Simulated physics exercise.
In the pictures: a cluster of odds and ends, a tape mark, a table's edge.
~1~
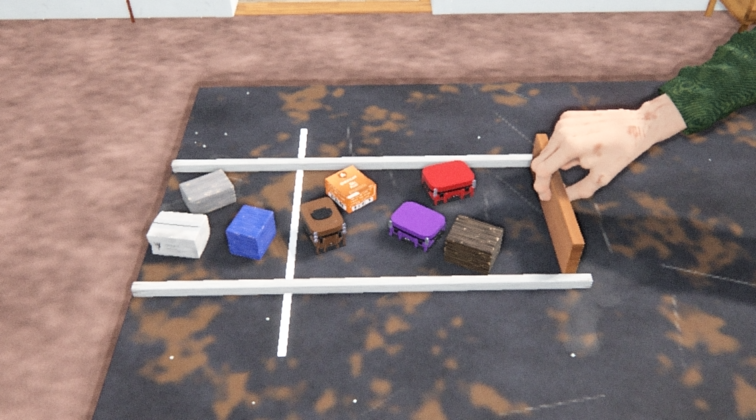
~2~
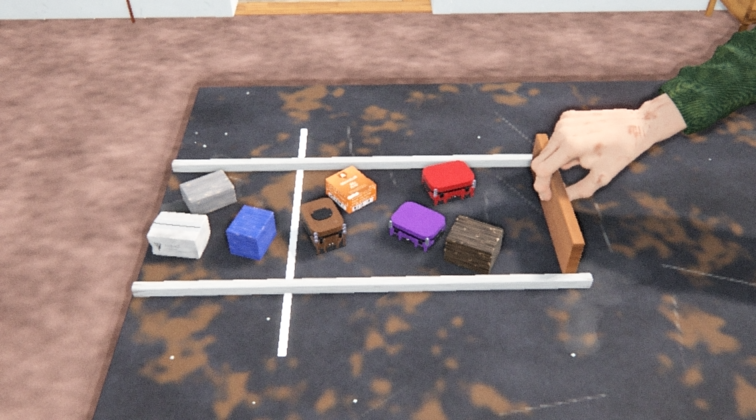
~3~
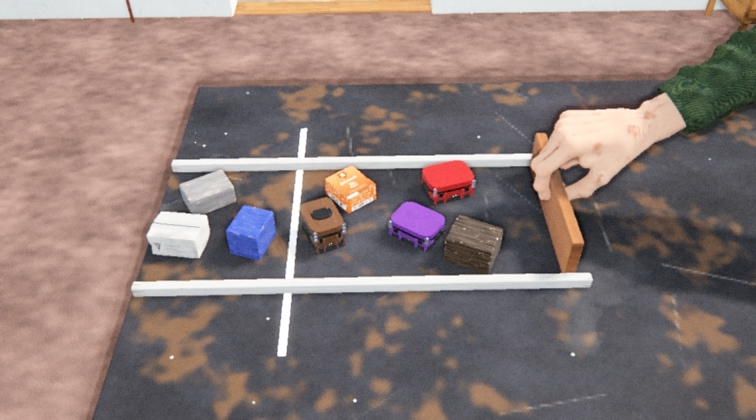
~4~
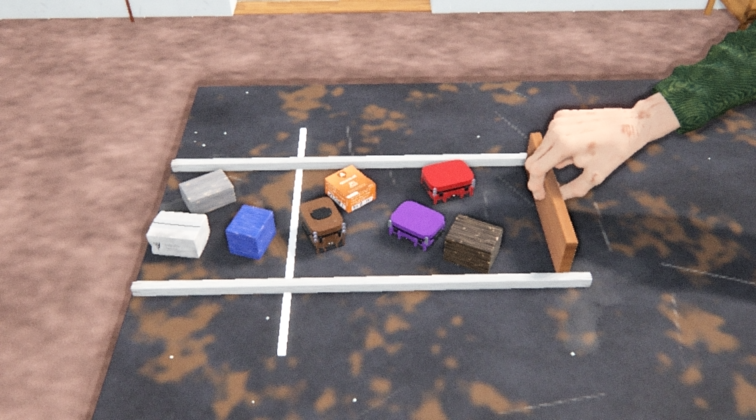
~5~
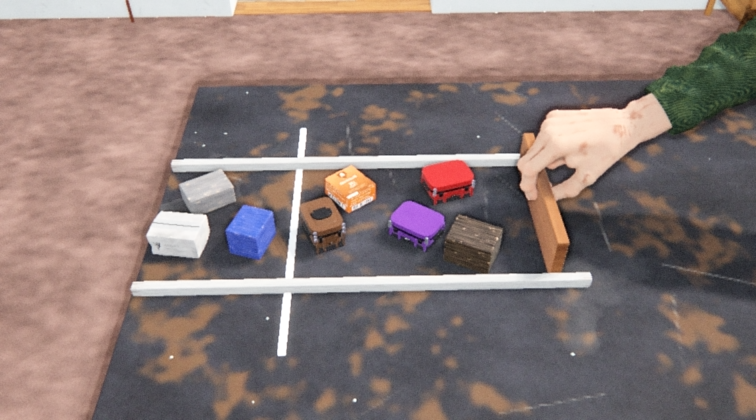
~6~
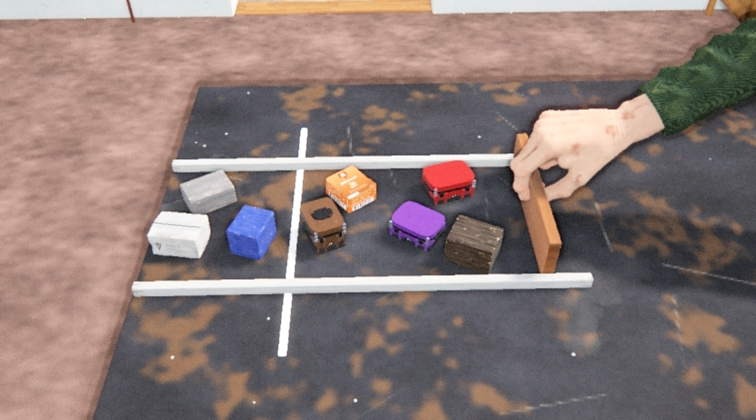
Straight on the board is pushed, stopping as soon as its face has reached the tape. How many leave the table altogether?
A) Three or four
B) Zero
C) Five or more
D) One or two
Zero (B).
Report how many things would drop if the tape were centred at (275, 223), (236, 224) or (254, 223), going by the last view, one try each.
Going through each try, you'd get 0, 2 and 2.
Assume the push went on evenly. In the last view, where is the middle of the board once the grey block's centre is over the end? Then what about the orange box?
Its middle is about (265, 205) and about (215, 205).
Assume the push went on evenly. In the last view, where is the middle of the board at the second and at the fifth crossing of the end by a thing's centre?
First around (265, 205), then around (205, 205).
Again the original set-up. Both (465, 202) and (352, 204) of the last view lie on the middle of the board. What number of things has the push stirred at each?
At the first spot 3, then 5.
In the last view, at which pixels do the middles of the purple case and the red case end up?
(278, 213) and (276, 181), roughly.
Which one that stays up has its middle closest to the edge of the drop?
It is the white box.
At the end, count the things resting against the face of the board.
Result: 3 in all.
Soon after, none off yet; white box at rest near (180, 235); grey block at rest near (209, 193); blue block at rest near (252, 233).
Then, none off yet; white box at rest near (180, 235); grey block at rest near (209, 193); blue block moved a little near (239, 234).
At rest, the number that fall off is zero.
